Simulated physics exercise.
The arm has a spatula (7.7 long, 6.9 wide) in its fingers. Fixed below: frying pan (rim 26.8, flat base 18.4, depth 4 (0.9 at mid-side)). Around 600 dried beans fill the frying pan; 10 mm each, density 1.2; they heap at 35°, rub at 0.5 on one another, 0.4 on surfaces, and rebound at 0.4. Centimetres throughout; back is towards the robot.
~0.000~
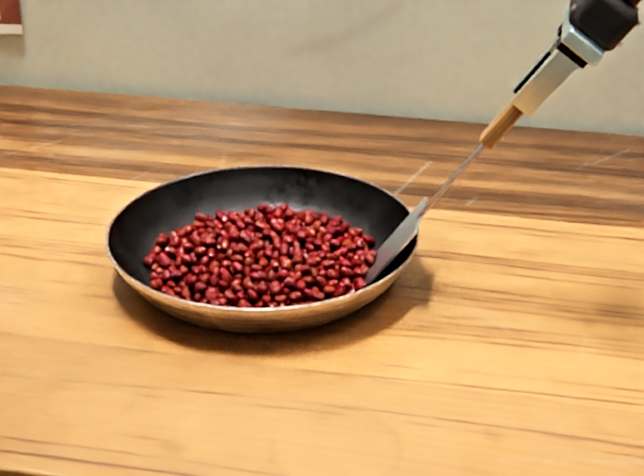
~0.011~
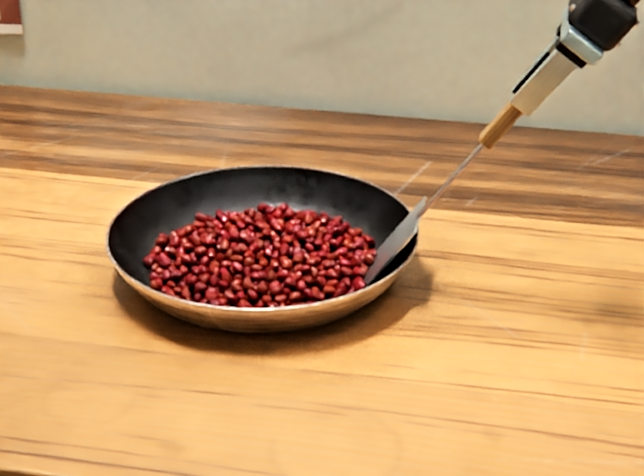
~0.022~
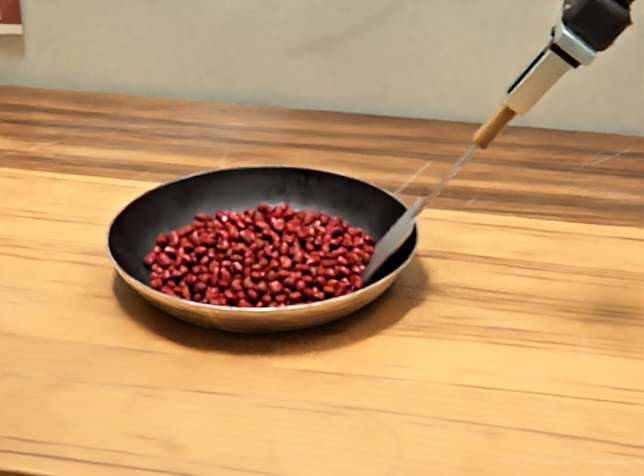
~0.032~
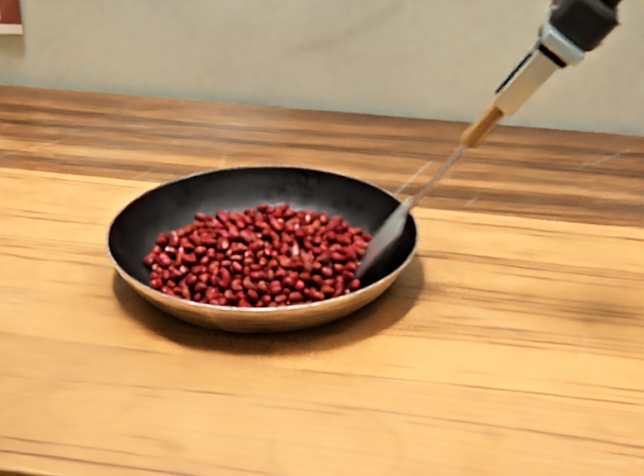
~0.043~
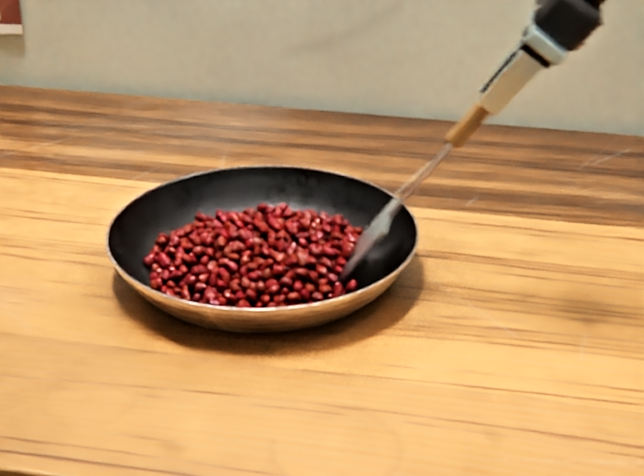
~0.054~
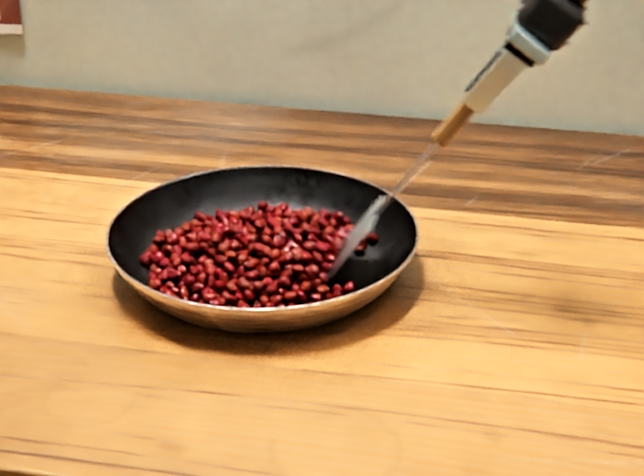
In the video, a robotic arm holds a spatula at the right side of a black frying pan of dark red beans on a wooden surface, then moves it a short way left, pushing some beans inward.
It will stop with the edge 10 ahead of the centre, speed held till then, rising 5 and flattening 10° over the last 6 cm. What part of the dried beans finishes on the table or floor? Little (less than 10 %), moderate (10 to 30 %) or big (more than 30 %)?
Answer: Moderate; 10 to 30 % of the dried beans finish on the table or floor.
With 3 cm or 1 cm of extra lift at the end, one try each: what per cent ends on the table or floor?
Some 20 and 25 per cent.
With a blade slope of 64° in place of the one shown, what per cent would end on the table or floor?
Then about 15 per cent.
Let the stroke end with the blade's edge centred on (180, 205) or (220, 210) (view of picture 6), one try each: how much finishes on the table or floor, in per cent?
Some 10 and 5 per cent.
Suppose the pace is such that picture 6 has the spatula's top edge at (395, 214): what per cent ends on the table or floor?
Some 5 per cent.
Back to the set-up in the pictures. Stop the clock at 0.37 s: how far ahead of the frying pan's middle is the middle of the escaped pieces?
Some 26 cm.
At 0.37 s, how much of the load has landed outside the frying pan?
Some 5 per cent.
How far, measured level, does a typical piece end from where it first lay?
Roughly 4 cm.
After 0.10 s, sloping 55°, highest piece 5 above the table; 601 in the frying pan.
After 0.15 s, sloping 53°, highest piece 6 above the table; 601 in the frying pan.
After 0.37 s, sloping 45°, highest piece 14 above the table; 507 in the frying pan, 35 on the table or floor, 59 on the blade or in flight.
After 1.42 s, sloping 45°, highest piece 5 above the table; 507 in the frying pan, 94 on the table or floor.
At rest, 507 in the frying pan, 94 on the table or floor. That is 16 % on the table or floor.
